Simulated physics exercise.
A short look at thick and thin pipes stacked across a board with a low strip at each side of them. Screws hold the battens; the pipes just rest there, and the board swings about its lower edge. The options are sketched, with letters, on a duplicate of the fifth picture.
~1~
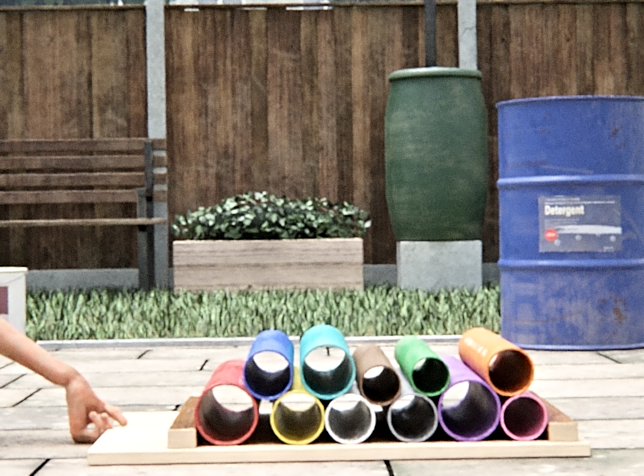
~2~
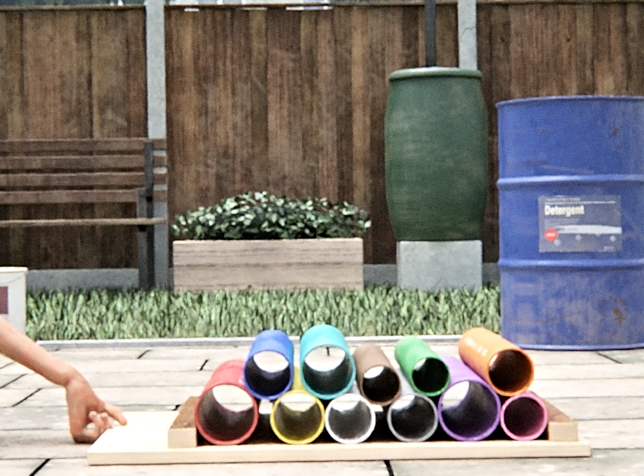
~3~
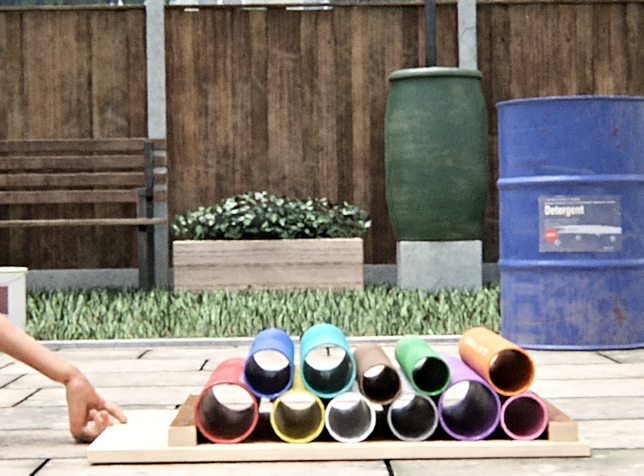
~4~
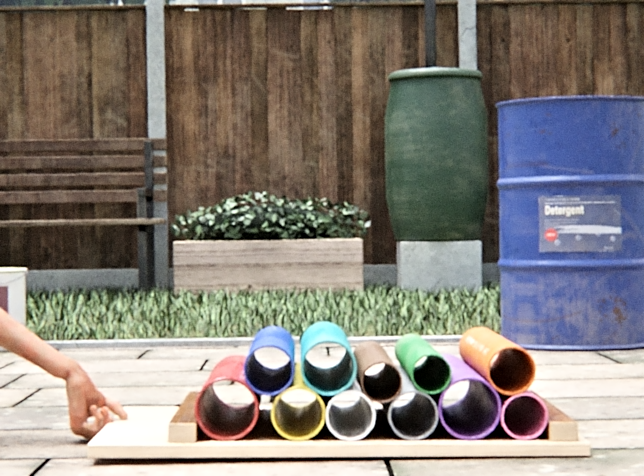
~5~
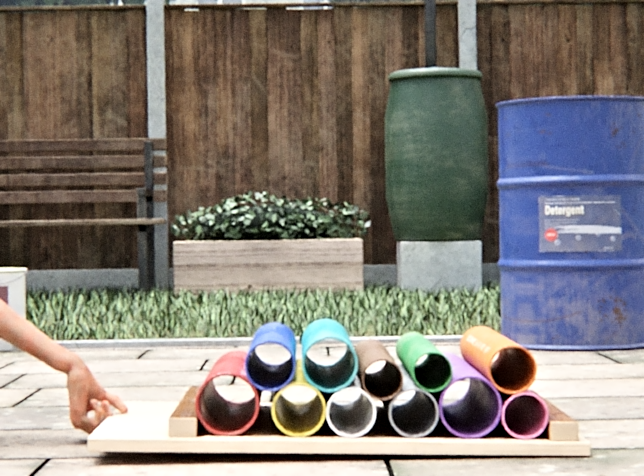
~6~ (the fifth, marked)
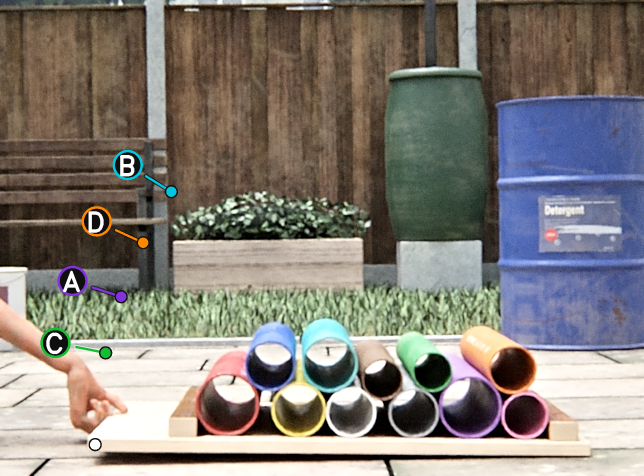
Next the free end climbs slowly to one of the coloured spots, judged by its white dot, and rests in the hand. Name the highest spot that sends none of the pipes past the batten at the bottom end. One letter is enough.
C is the limit.
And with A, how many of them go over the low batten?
At A the number is one.
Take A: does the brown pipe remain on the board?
Yes, with A.
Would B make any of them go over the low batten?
At B: Yes.
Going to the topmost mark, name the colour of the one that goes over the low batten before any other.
First is the orange one.
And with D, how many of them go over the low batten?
It comes to one.
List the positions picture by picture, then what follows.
The first picture shows pink pipe (524, 418); brown pipe (381, 385); blue pipe (268, 374).
The second picture shows blue pipe (268, 374); turquoise pipe (328, 371).
The third picture shows board (336, 423); red pipe (226, 413); yellow pipe (298, 416); pink pipe (524, 417).
The fourth picture shows board (336, 421); red pipe (227, 409); yellow pipe (299, 414).
The fifth picture shows board (336, 417); red pipe (227, 405); yellow pipe (299, 410).
On the copy, A at (121, 297); B at (171, 192); C at (106, 353); D at (143, 243); the white dot at (95, 444).
On C. First, board at 11°.
Then, board at 12°.
Finally, board at 12°, none over the low batten.
By contrast, A one over the low batten (orange); B five over the low batten; D one over the low batten (orange).
